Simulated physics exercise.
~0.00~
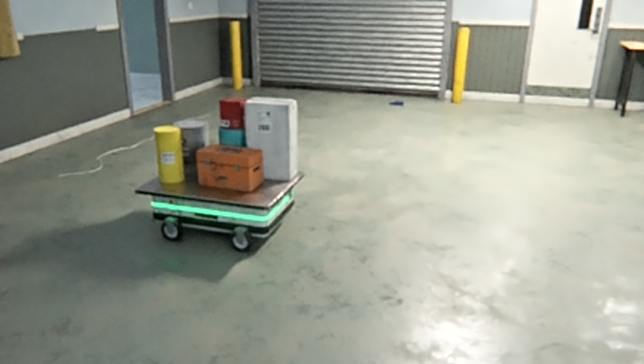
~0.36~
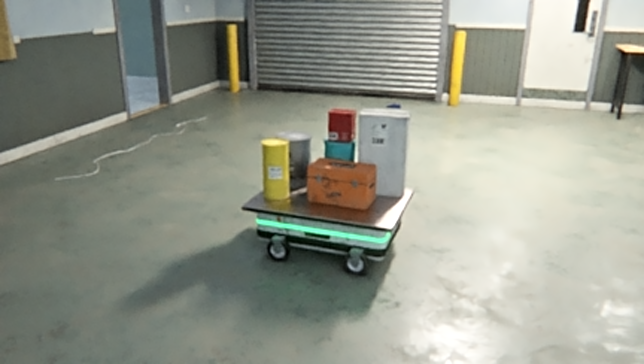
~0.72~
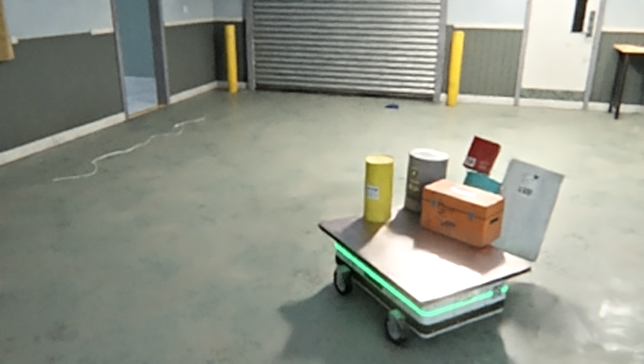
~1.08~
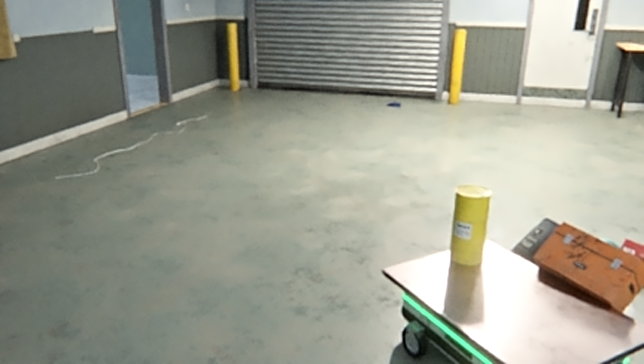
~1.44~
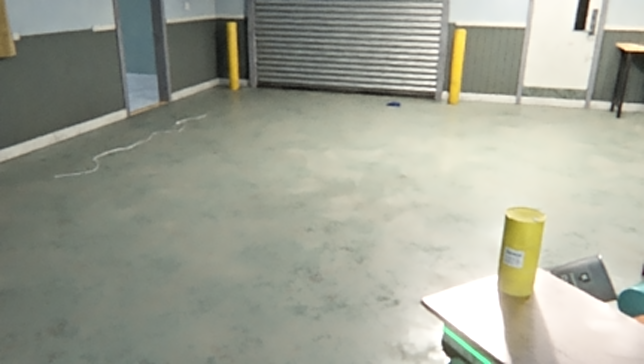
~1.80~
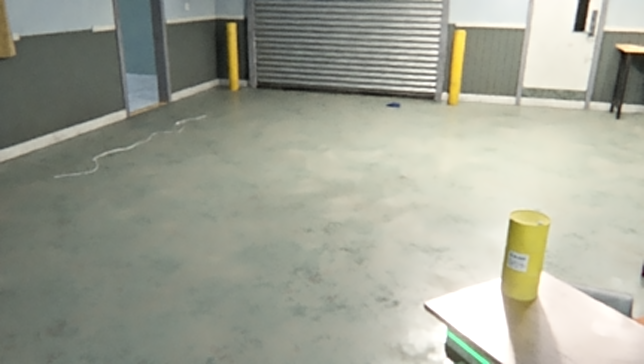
In a room with a shuttered door between yellow posts, a low cart with glowing green edges carries six loose items on its flat deck. It rolls to the right across the floor with everything standing, then swings around toward the viewer. As it turns, the white box, red box and turquoise pail lean toward the far right side. The orange toolbox tips over and the grey pail leans and topples as the load spills off the deck to the right. At the end the cart sits at the lower right, partly out of view, with only the yellow canister still upright on it.
